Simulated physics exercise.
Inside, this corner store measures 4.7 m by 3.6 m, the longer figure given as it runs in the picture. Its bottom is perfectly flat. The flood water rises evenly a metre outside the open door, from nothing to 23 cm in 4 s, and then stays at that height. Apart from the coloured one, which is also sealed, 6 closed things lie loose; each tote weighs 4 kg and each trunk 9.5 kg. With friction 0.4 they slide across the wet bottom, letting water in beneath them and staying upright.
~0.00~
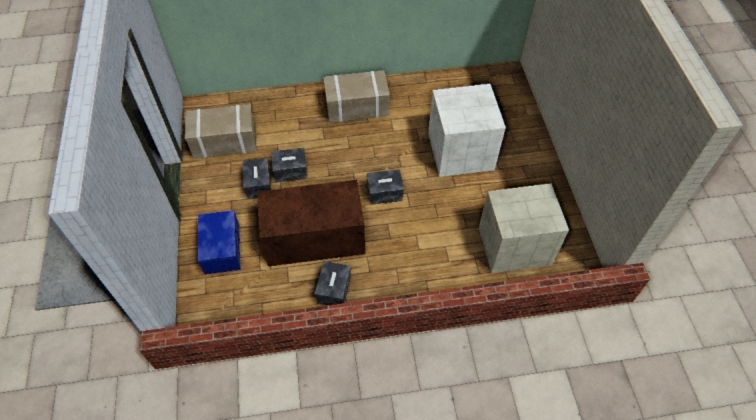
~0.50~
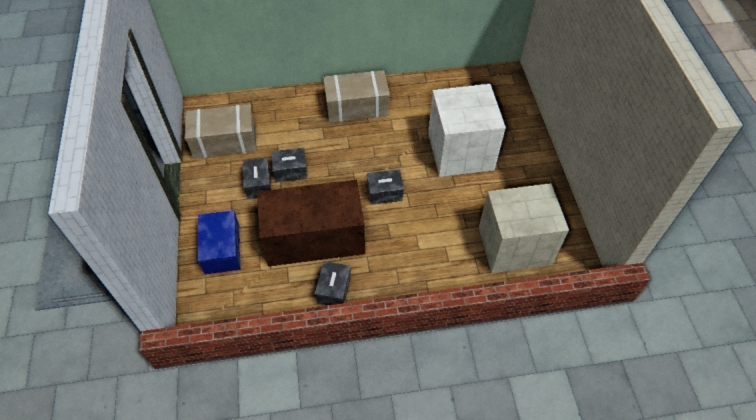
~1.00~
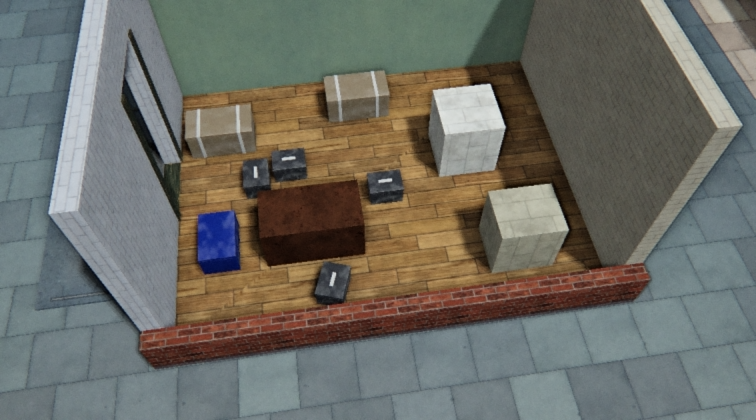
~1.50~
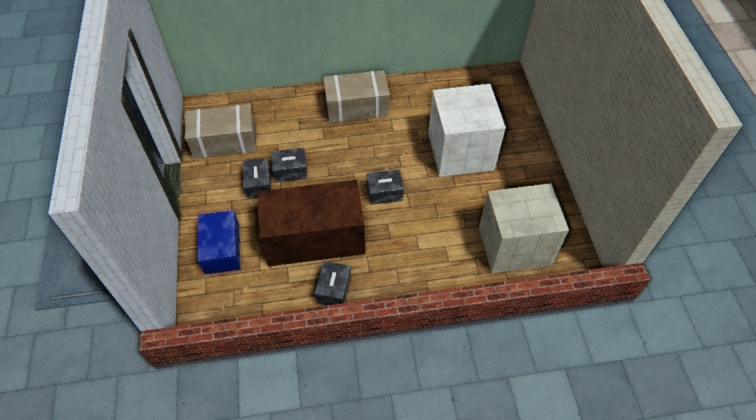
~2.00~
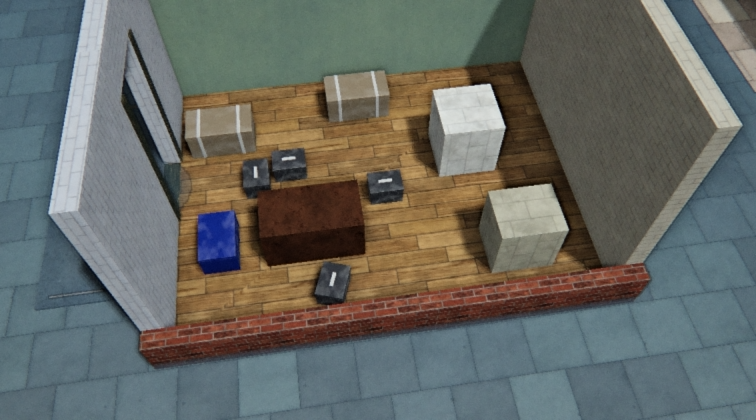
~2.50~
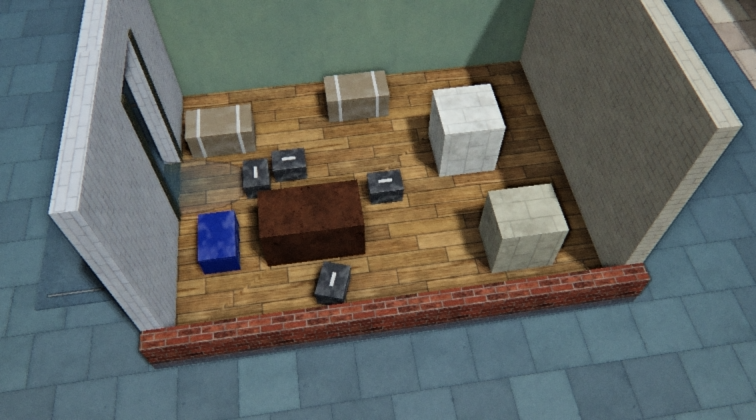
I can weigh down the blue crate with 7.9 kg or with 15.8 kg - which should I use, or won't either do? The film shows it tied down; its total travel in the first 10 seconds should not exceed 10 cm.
Go with the heavier one.
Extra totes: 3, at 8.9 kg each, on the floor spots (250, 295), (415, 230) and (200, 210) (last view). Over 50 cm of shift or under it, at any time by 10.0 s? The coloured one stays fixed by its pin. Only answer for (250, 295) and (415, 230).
In that order: Within it, within it.
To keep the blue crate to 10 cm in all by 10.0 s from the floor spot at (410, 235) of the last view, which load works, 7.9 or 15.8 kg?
Note: Both OK.
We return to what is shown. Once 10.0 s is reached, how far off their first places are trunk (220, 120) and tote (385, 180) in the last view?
60 cm and 250 cm respectively.
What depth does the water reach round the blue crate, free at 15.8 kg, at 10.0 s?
Something like 4 centimetres.
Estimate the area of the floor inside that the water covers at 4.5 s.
I'd estimate close to 5.5 m2.
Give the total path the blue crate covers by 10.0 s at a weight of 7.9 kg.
40 cm in all.
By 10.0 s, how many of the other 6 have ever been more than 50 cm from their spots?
By my count, 5.
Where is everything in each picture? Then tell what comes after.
In the first picture, the blue crate at (216, 235) rests on the ground; water covers 0.0 m2; 0 of 7 have shifted.
In the second picture, the blue crate at (216, 235), on the bottom; water covers 0.0 m2; 0 of 7 have shifted.
In the third picture, the blue crate at (216, 235), on the bottom; water covers 0.0 m2; 0 of 7 have shifted.
In the fourth picture, the blue crate at (216, 235) rests on the ground; water covers 0.0 m2; 0 of 7 have shifted.
In the fifth picture, the blue crate at (216, 235), on the bottom; water covers 0.0 m2; 0 of 7 have shifted.
In the sixth picture, the blue crate at (216, 235), on the bottom; water covers 0.5 m2; 0 of 7 have shifted.
After 3.5 s the blue crate would be 0 cm from its start with 7.9 kg and 0 cm from its start with 15.8 kg; 1 cm of water round it then.
After 4.5 s the blue crate would be 2 cm from its start with 7.9 kg and 0 cm from its start with 15.8 kg; 2 cm of water round it then.
After 7.0 s the blue crate would be 14 cm from its start with 7.9 kg and 0 cm from its start with 15.8 kg; 3 cm of water round it then.
After 10.0 s the blue crate would be 26 cm from its start with 7.9 kg and 0 cm from its start with 15.8 kg; 4 cm of water round it then.
